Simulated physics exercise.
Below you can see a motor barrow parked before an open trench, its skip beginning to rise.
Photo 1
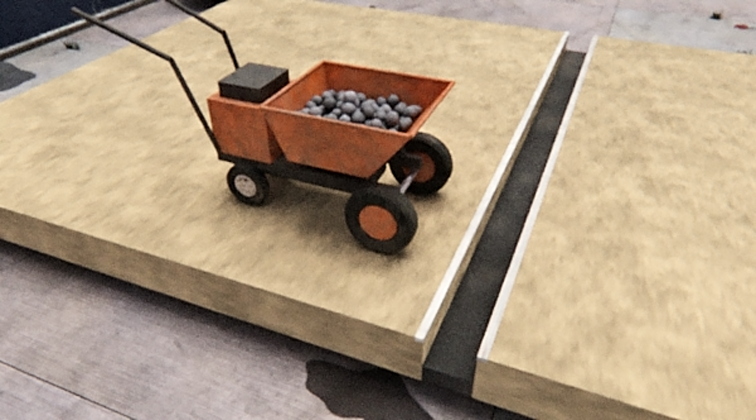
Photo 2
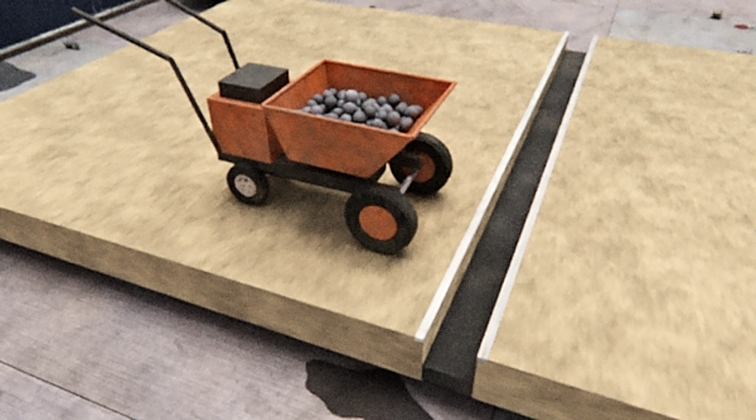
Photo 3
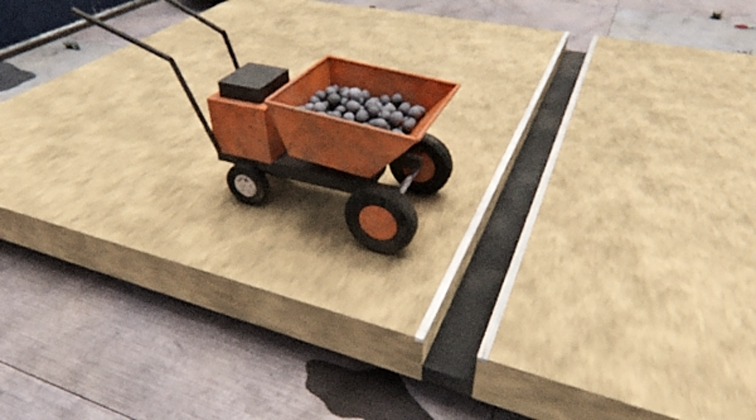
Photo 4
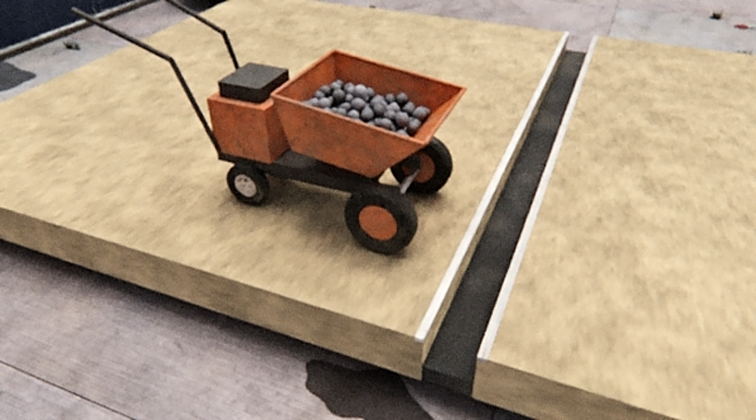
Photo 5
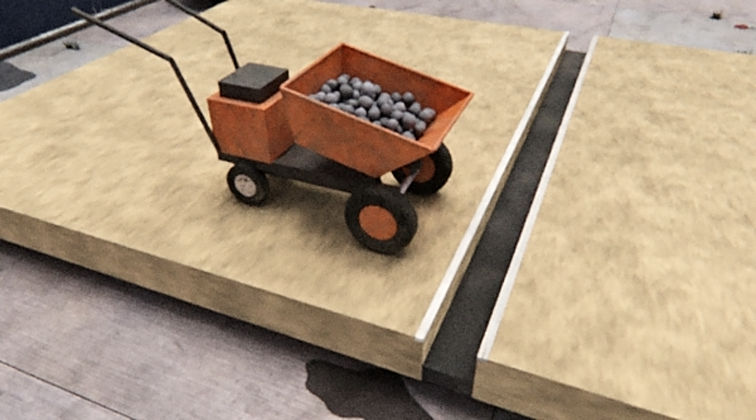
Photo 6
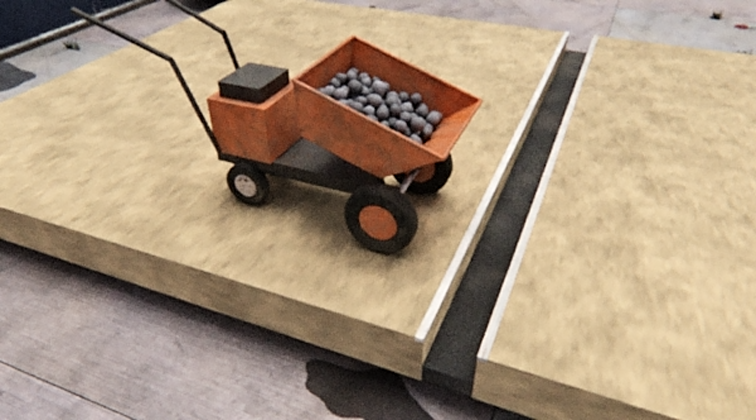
A pale, mottled platform on grey paving, split by a narrow dark trench with whitish edges, is seen from above at an angle. Left of the trench stands an orange motor barrow with black handles, dark tyres and a skip of round grey cobbles. The skip tilts gradually towards the trench, its rear rising and the cobbles staying inside, while the wheels and camera remain still.
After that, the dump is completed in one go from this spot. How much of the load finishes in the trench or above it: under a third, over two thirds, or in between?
In between, a third to two thirds.
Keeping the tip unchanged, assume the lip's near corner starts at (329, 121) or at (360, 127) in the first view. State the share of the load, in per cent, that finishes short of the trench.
In order, 40 % followed by 20 %.
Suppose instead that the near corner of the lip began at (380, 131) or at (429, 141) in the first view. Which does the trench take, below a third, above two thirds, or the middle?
First: More than two thirds. Second: Under a third.
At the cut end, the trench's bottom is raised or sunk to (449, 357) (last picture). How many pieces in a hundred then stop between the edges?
30 per cent, roughly.
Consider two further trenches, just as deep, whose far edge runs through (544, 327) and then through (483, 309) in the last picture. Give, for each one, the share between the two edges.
Around 100 percent first, around 10 percent second.
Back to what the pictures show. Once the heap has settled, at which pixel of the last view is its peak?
About (546, 240).
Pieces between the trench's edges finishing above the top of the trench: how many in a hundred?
Roughly 0 %.
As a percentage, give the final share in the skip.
My estimate is about 0 per cent.
Shortly afterwards, skip tipped steeply; the whole lot in the skip.
Next, skip tipped right over; the bulk in the skip; a little in or heaped over the trench; a little beyond it; only a few falling.
Some moments later, skip tipped right over; a little in the skip; near half in or heaped over the trench; near half beyond it.
In the end, skip tipped right over; near half in or heaped over the trench; near half beyond it.
